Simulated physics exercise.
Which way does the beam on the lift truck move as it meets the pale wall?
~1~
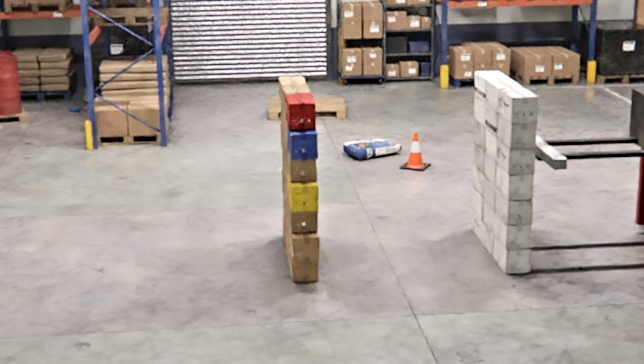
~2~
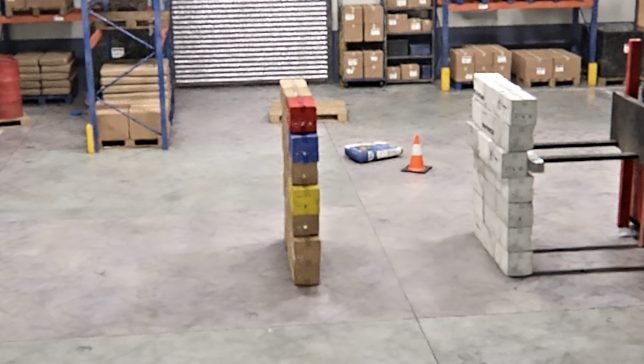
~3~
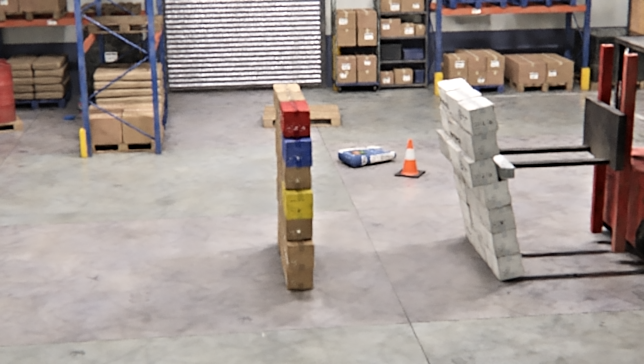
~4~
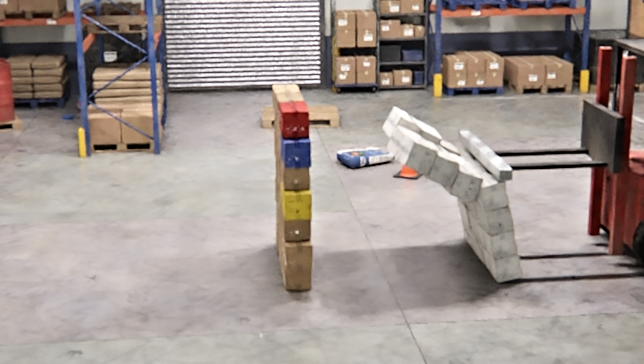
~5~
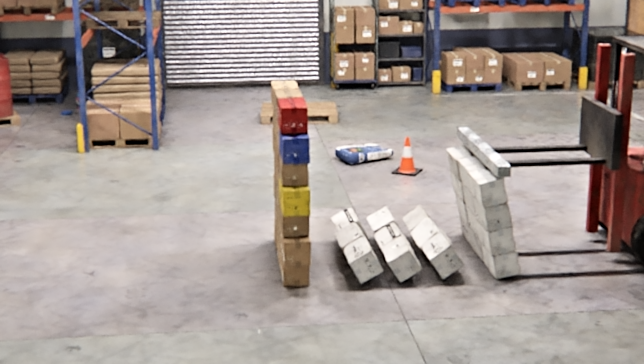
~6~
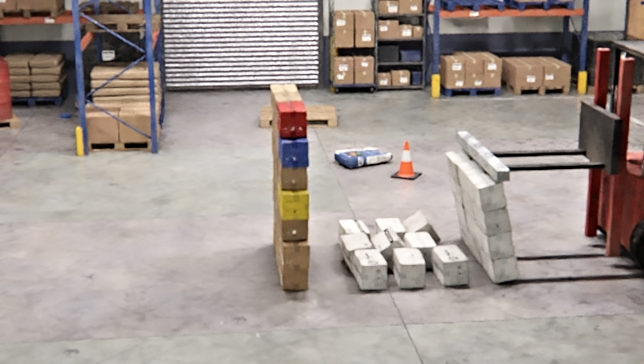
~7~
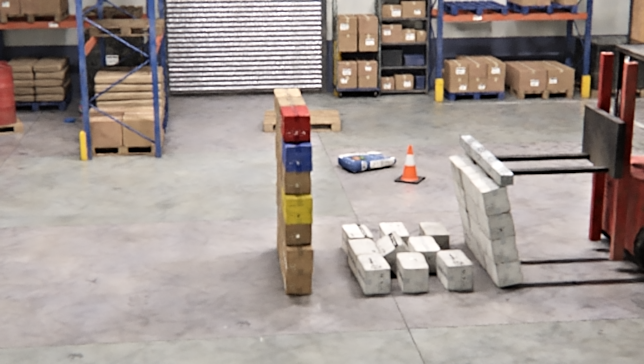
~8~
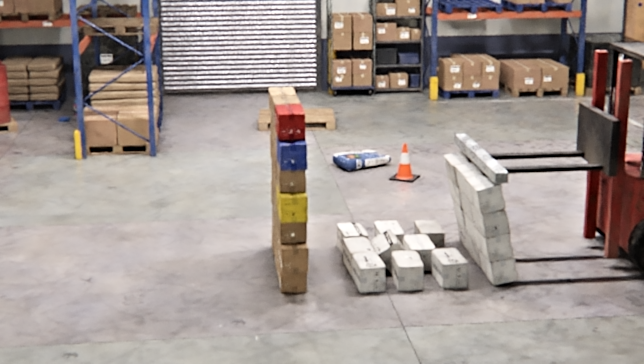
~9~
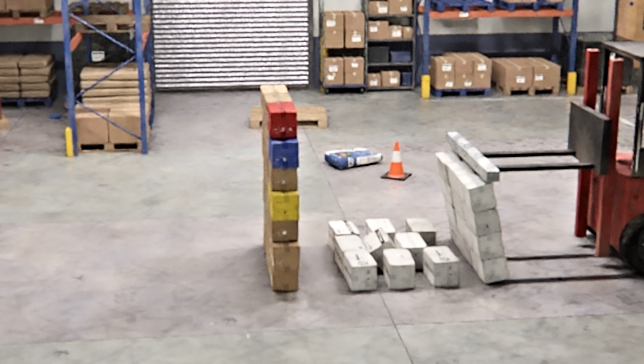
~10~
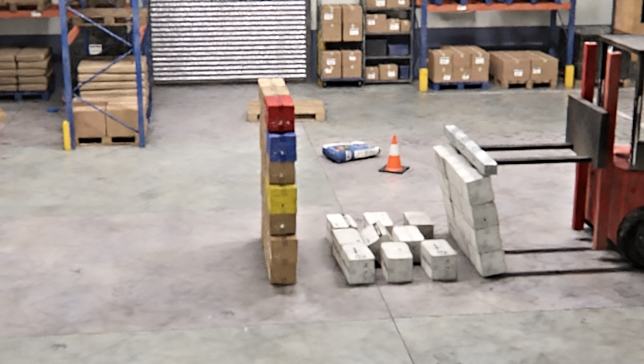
The beam moves to the left, pushing into the pale wall from its right side.
